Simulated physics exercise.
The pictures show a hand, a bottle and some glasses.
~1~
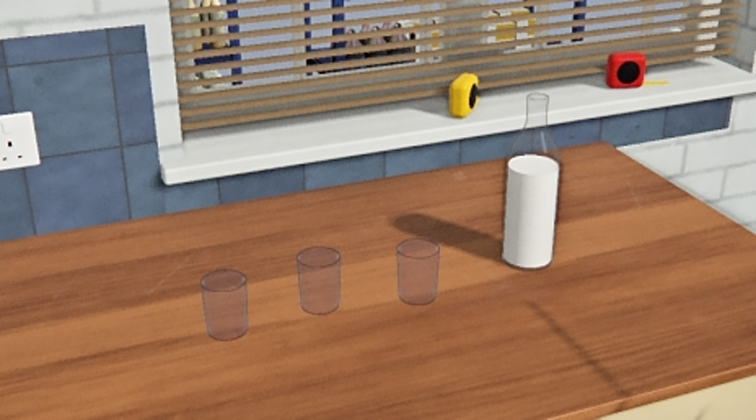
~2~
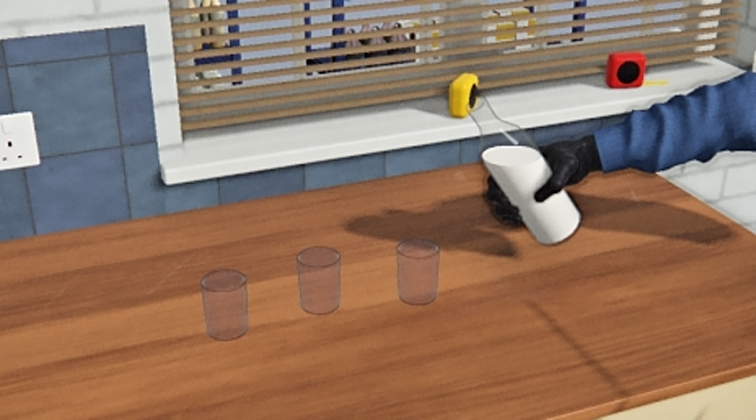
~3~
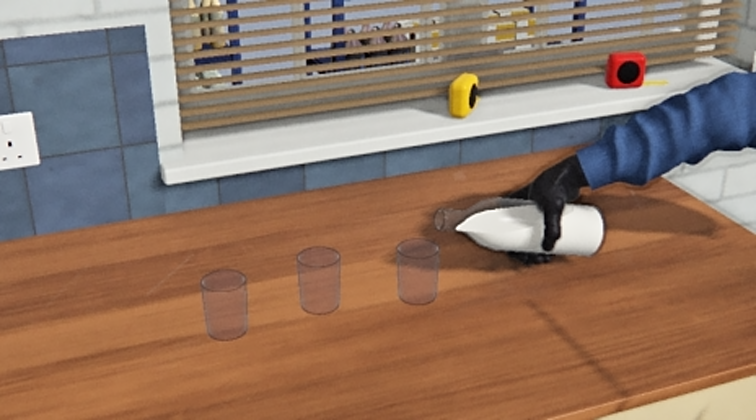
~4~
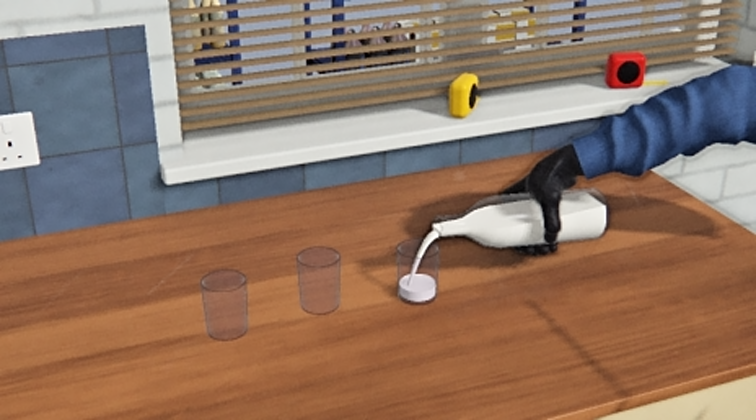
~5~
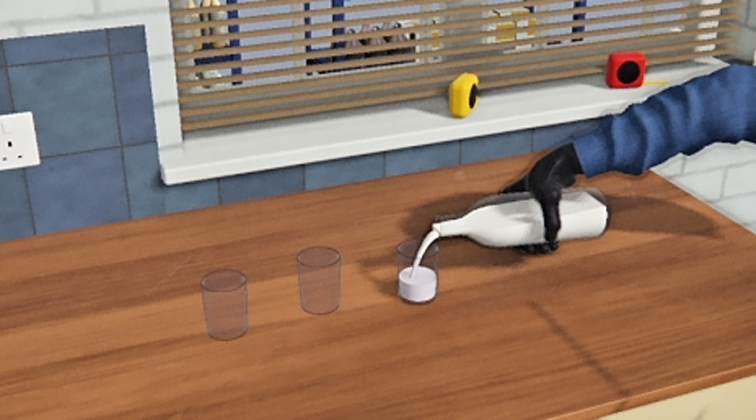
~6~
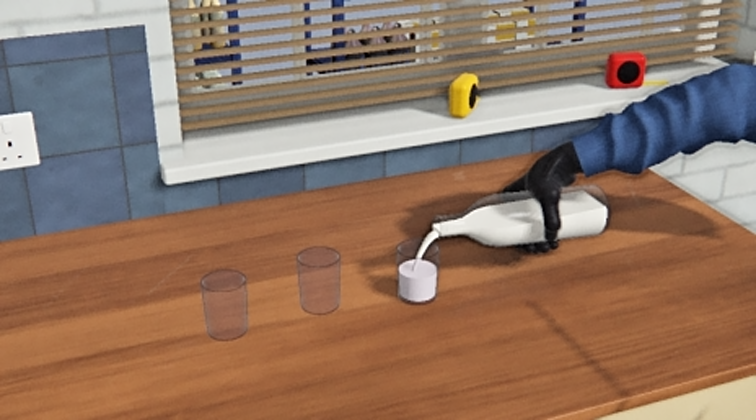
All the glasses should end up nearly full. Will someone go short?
The milk goes round.
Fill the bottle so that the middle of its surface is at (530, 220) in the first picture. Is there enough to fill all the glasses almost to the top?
In that case: Runs out.
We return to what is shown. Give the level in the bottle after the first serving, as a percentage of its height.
Some 45 per cent.
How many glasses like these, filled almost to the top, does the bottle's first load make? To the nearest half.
Some 4.5 of them.
Next, the first is about two thirds full.
After that, the first is done and the bottle has about three quarters of its load.
Finally, all three are full and about a third of the milk is over.
